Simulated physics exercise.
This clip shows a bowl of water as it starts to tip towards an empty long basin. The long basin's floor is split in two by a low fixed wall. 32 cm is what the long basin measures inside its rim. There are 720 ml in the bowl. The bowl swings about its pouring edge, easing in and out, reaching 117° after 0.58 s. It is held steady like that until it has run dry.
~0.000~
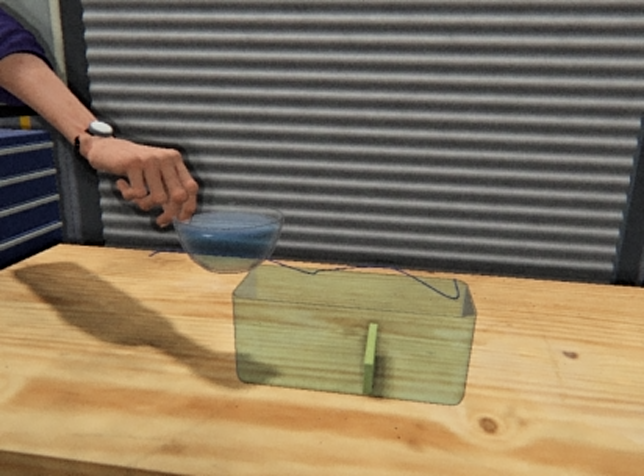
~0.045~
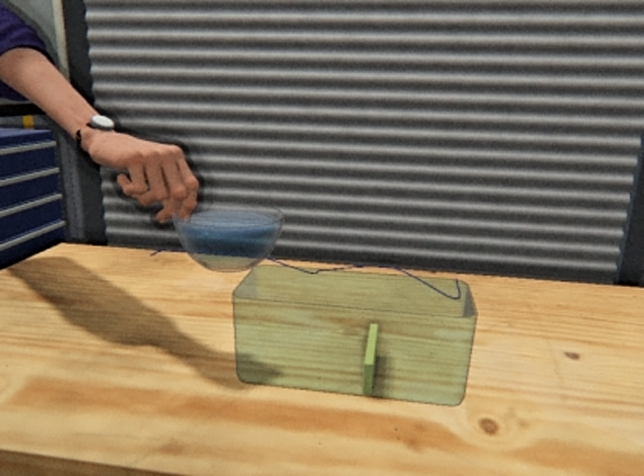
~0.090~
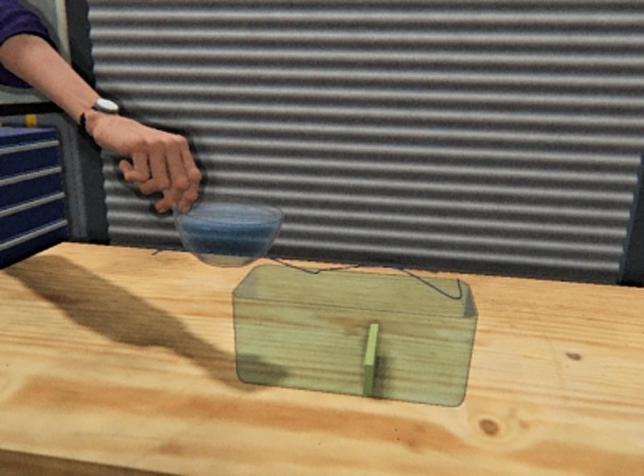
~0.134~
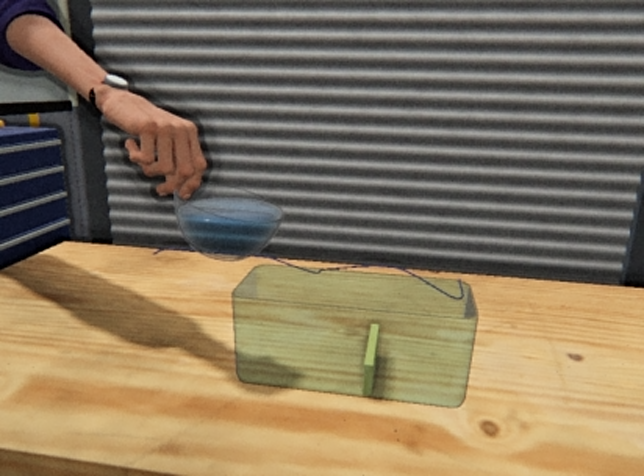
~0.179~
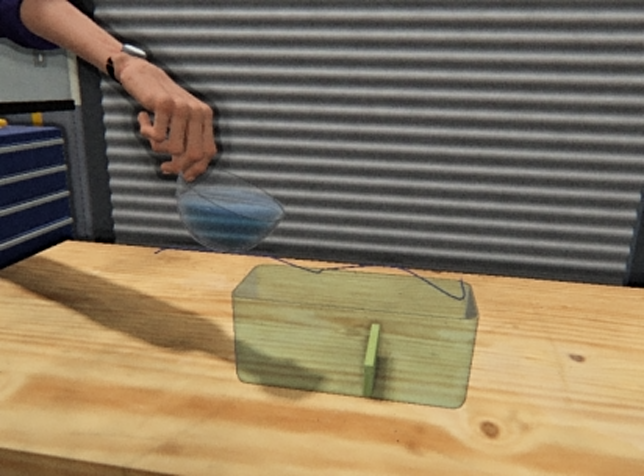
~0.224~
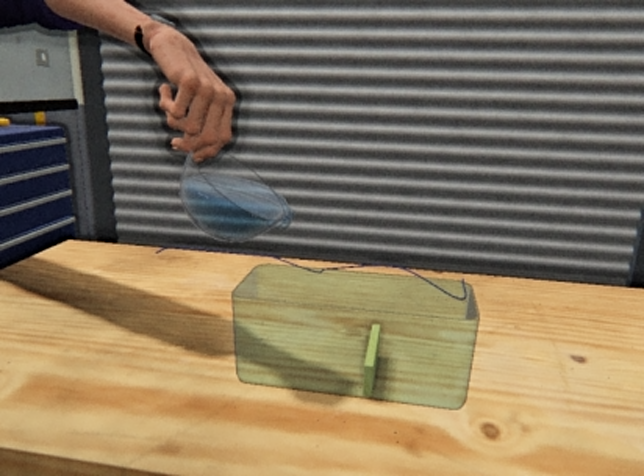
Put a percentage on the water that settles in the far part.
Roughly 25 per cent ends up there.
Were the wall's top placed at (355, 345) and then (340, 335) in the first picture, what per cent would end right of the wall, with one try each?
Around 50 and 70 percent, in that order.
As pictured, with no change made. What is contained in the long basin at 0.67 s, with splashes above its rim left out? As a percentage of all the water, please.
Roughly 100 per cent.
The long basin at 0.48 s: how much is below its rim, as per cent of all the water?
Close to 24 in a hundred.
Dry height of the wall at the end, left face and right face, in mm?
Left side: Around 24 mm. Right side: Around 34 mm.
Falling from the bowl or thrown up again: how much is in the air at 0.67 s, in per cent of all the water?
It comes to some 1 percent of the total.
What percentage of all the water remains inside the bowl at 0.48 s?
I reckon about 16 in a hundred is still held.
By 0.48 s the tilt is 109° and 15 per cent is still to pour, 25 is left of the wall and 0 right of it.
By 0.67 s the tilt is 117° and 0 per cent is still to pour, 72 is left of the wall and 27 right of it.
By 0.87 s the tilt is 117° and 0 per cent is still to pour, 66 is left of the wall and 21 right of it.
By 1.08 s the tilt is 117° and 0 per cent is still to pour, 70 is left of the wall and 24 right of it.
At rest 70 per cent lies left of the wall, 25 right of it and 6 outside.
